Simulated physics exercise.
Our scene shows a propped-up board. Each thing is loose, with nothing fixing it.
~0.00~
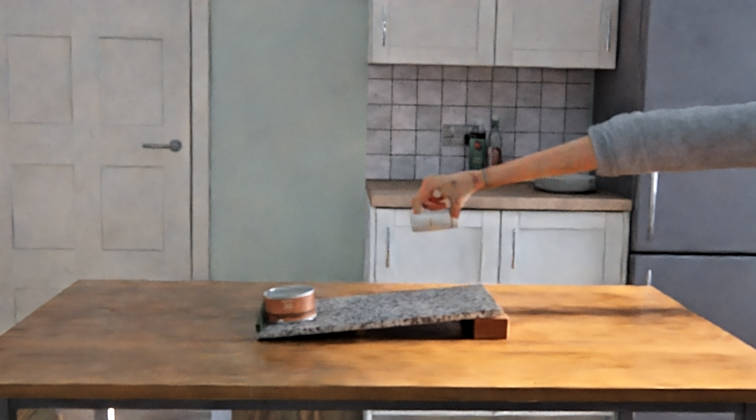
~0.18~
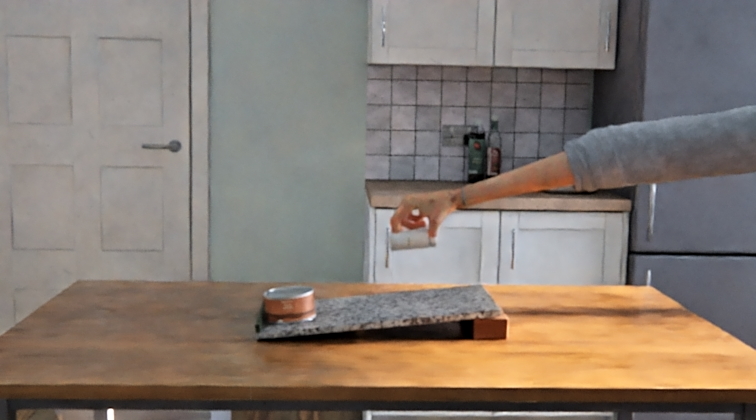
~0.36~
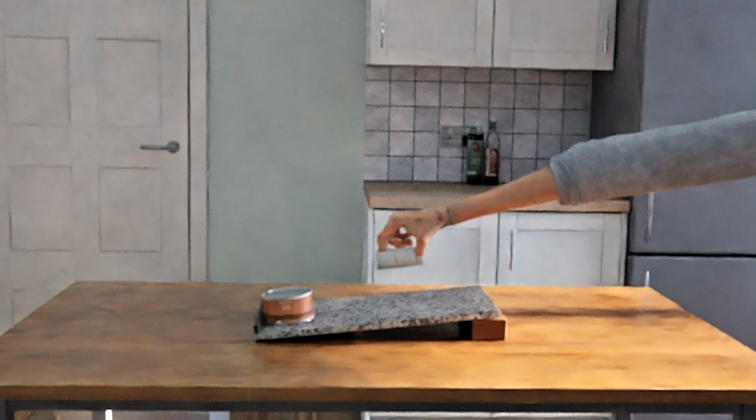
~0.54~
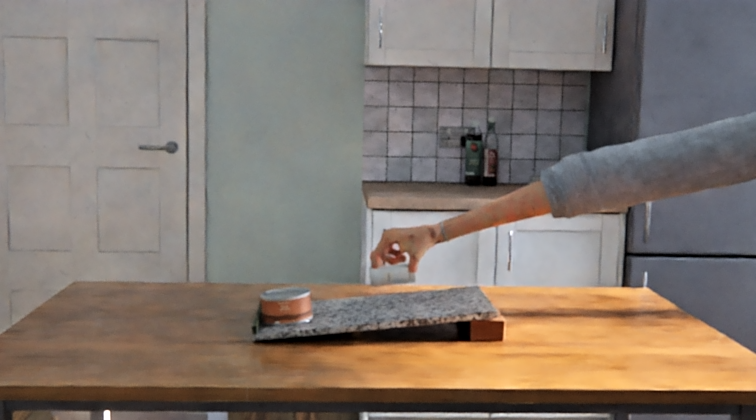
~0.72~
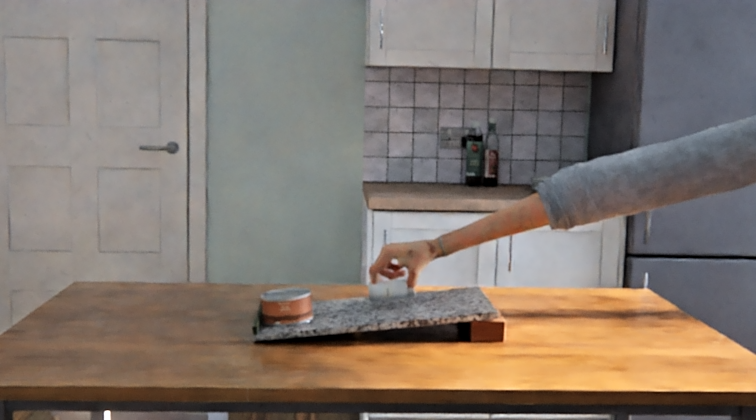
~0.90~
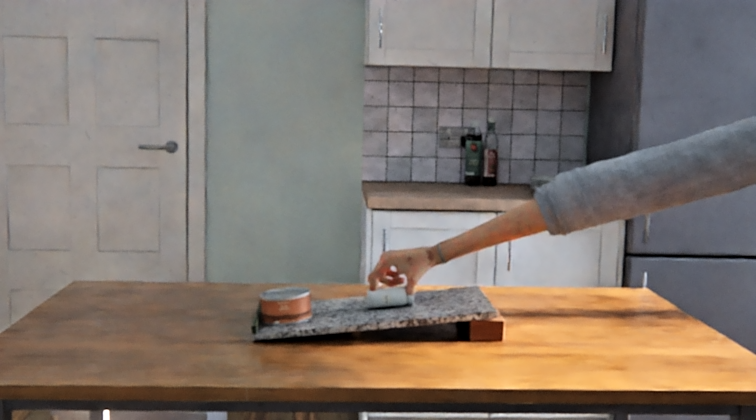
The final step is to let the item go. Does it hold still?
Most likely it will be immobile.
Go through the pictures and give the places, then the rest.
In the first picture, still above its spot; white shaker (434, 221); orange tub (290, 304).
In the second picture, still above its spot; white shaker (413, 239); orange tub (290, 305).
In the third picture, still above its spot; white shaker (400, 258); orange tub (288, 306).
In the fourth picture, still above its spot; white shaker (392, 275); orange tub (286, 306).
In the fifth picture, still above its spot; white shaker (392, 290); orange tub (287, 307).
In the sixth picture, in place under the hand; white shaker (391, 297); orange tub (286, 306).
After 1.20 s, nothing has stirred.
After 1.60 s, white shaker resting near (390, 297).
At rest (1.9 s), both in place. Seen from the same camera at the end, white shaker near (390, 297). The white shaker stays where it is put.
